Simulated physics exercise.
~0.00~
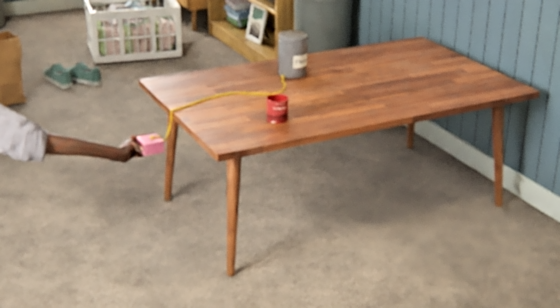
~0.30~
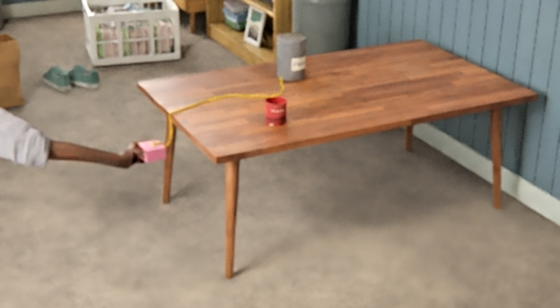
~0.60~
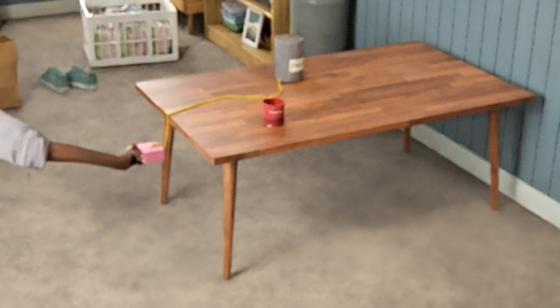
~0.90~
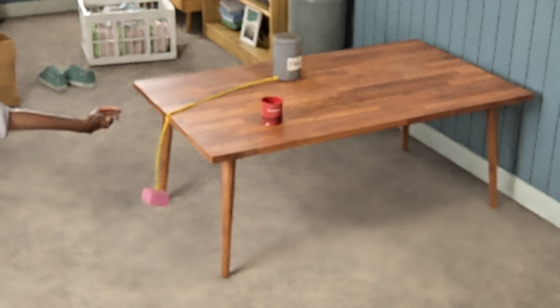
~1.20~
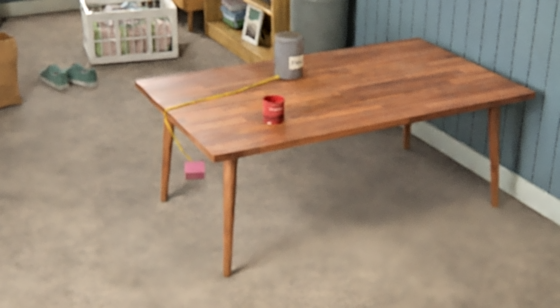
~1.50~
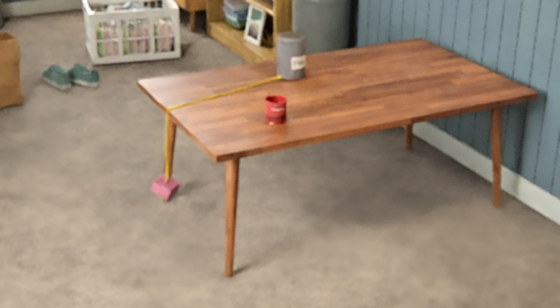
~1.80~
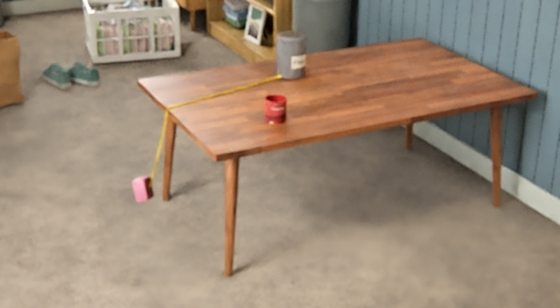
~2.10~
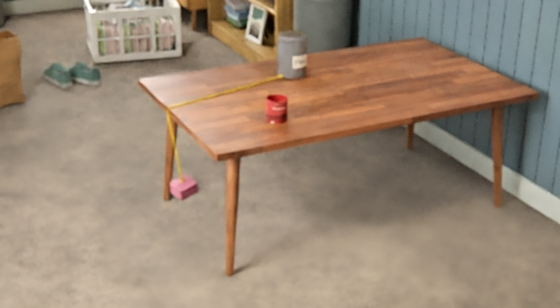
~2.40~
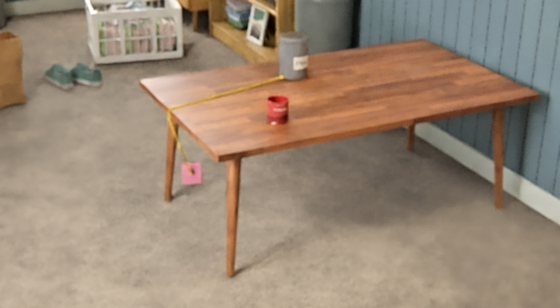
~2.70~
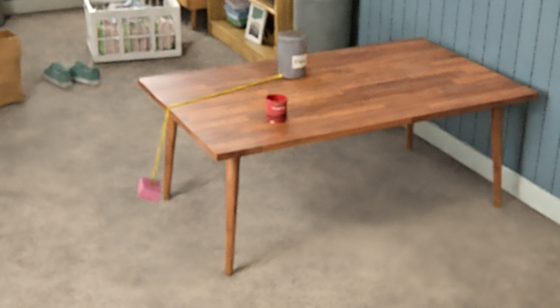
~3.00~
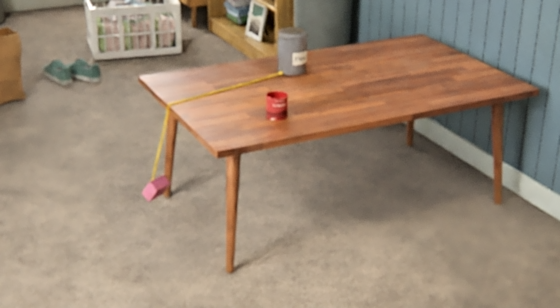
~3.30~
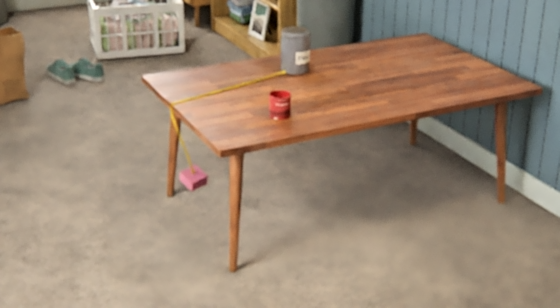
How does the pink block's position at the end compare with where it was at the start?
At the start the pink block is held in a hand just off the left end of the table. At the end it hangs from the string, lower and further right, below the tabletop near the left legs.
